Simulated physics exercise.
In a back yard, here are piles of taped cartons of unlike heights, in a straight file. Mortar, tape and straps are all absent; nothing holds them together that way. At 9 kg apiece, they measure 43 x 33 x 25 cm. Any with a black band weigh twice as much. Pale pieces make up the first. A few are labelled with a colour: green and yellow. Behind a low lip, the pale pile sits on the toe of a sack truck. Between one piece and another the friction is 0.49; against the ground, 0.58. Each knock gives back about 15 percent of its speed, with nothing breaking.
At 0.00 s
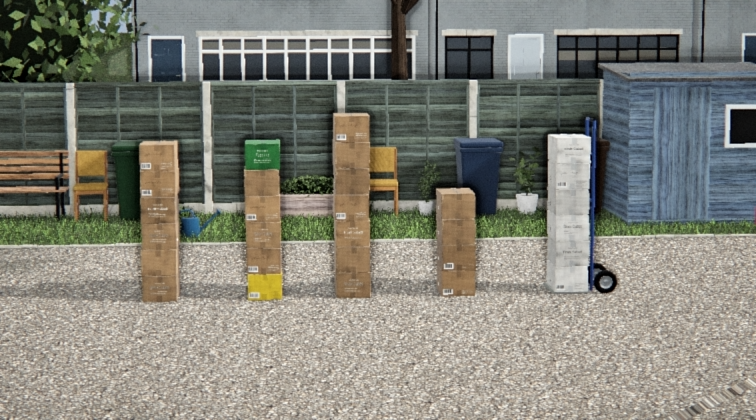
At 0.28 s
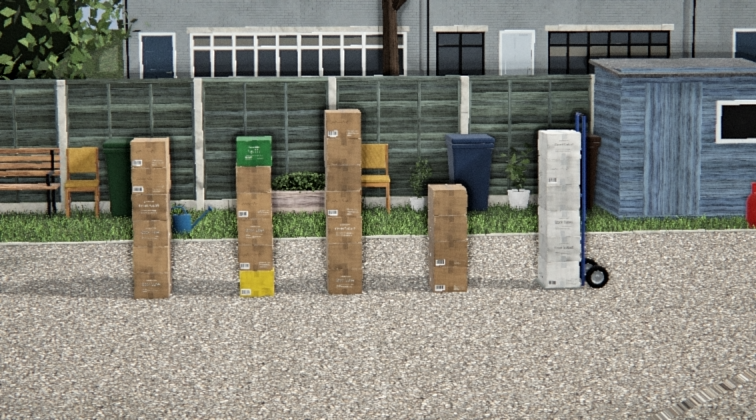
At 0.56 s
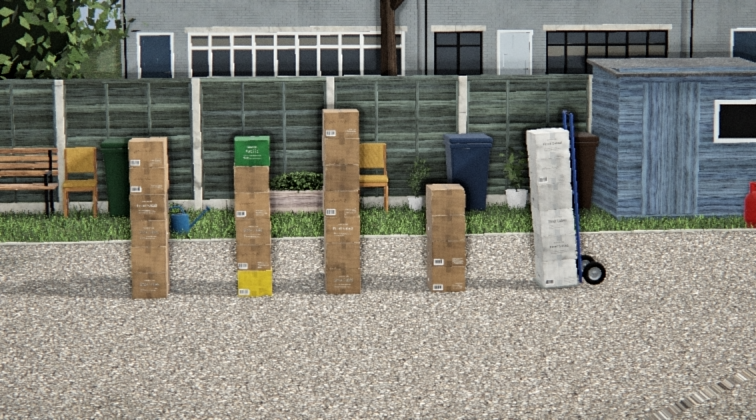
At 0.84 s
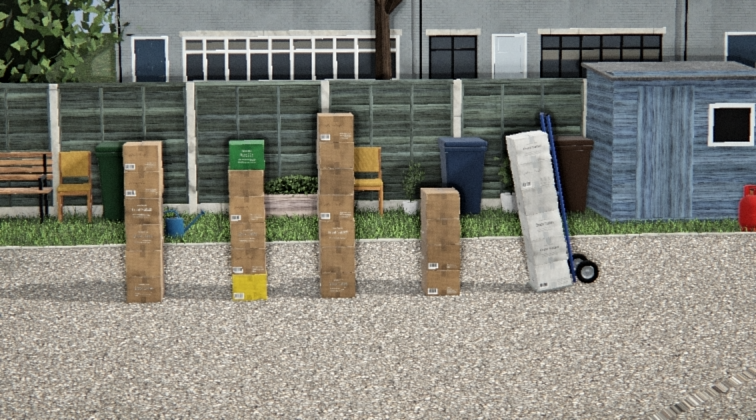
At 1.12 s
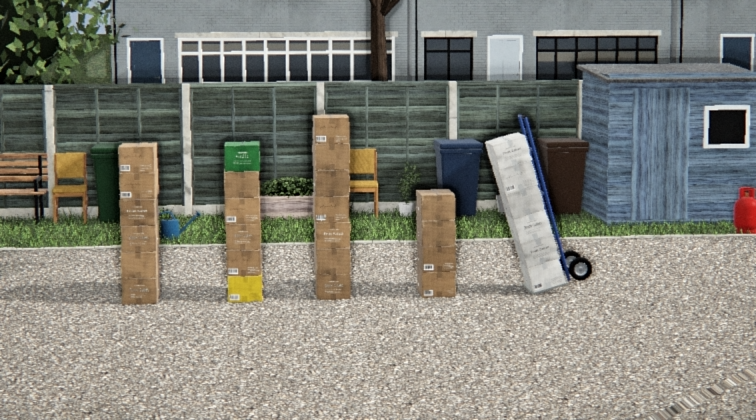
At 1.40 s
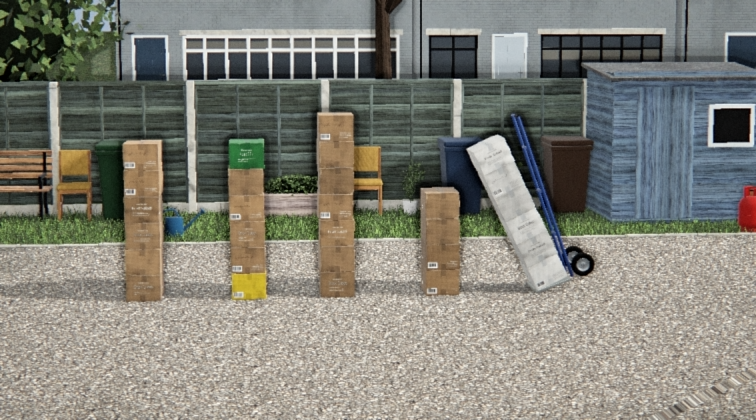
In a yard, a hand truck tilts leftward with its leaning stack of white boxes.
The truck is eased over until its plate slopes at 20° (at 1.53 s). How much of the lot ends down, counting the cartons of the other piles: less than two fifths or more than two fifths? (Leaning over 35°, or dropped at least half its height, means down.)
Watch, a share past two in five will go down.
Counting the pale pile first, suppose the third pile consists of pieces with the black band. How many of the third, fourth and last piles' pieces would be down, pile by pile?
Down per pile - third: 7, fourth: 6, last: 6.
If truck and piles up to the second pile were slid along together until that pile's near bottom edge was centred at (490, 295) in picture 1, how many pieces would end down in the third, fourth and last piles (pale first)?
After that shift, the third pile would have 0 down, the fourth 0 and the last 0.
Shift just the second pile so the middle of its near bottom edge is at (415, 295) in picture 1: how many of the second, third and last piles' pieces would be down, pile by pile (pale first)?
Per pile - second: 0, third: 0, last: 0.
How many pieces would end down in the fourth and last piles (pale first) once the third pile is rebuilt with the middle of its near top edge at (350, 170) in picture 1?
Result: Fourth pile 6, last pile 6.
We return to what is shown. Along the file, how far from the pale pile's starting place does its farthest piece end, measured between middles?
Roughly 190 cm.
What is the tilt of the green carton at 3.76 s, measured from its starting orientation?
About 10°.
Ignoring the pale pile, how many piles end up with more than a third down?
Tally: 4.
After 1.94 s, 6 of the pale pile down; none of the 23 other cartons down, 4 disturbed.
After 2.86 s, 6 of the pale pile down; 3 of the 23 other cartons down; green carton shifted 47 mm.
After 3.76 s, 6 of the pale pile down; 16 of the 23 other cartons down; yellow carton leaning 47°; green carton leaning 9°, 17 cm lower.
After 4.36 s, 6 of the pale pile down; 21 of the 23 other cartons down; yellow carton leaning 66°; green carton 66 cm lower.
At rest (5.6 s), 6 of the pale pile down; 22 of the 23 other cartons down; green carton on its side; yellow carton leaning 66°. That is 96 per cent. As the last picture would show them, middles, yellow carton near (227, 275).
